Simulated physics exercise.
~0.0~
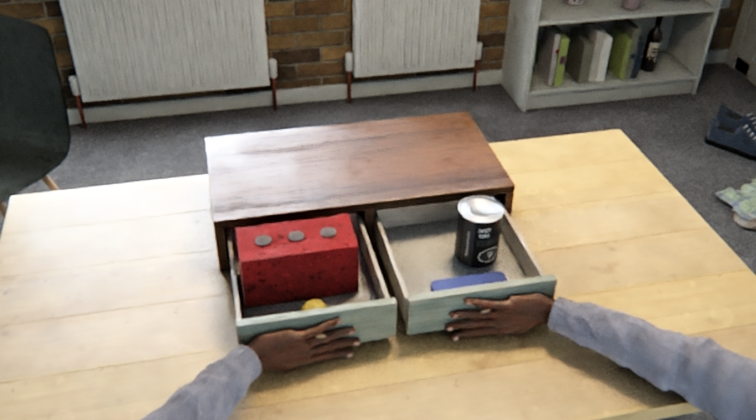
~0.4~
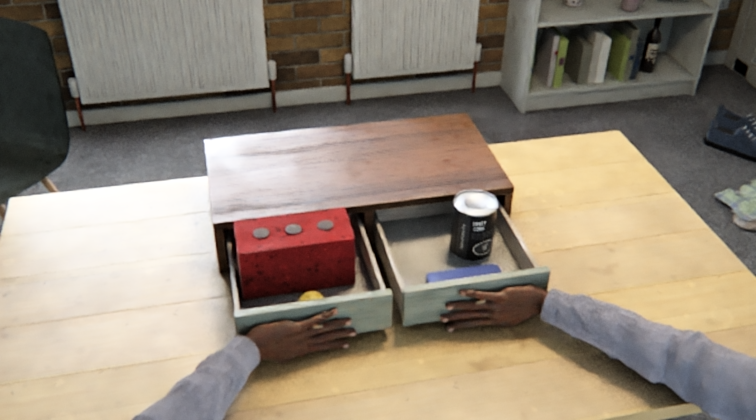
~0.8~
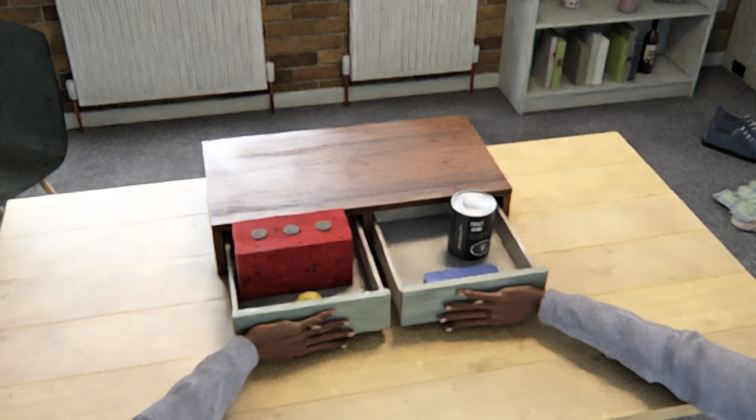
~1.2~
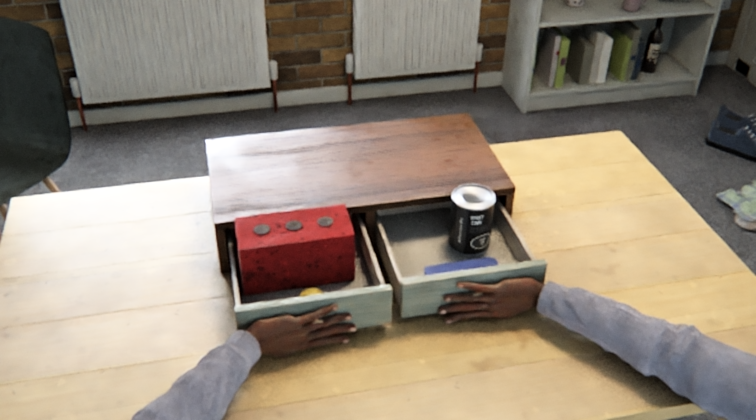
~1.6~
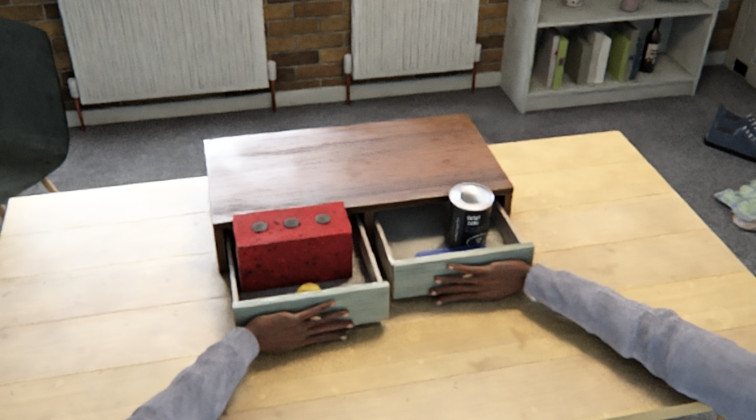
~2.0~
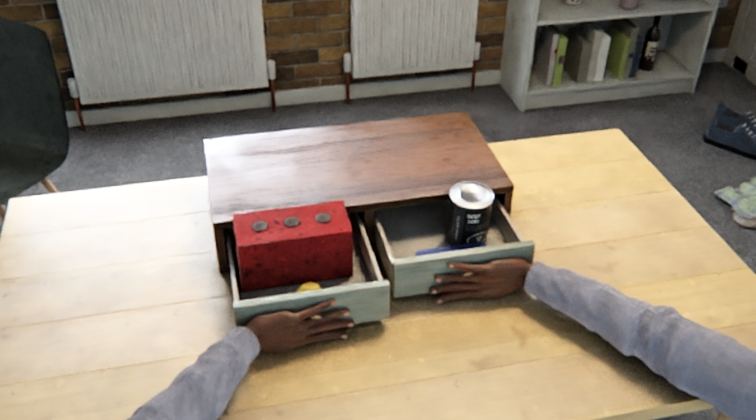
On a wooden table in a room with radiators, two hands pushed a small chest's open drawers, one holding a red block and a yellow object, the other a black tin; both slid in slightly, the right one further, and stayed ajar.
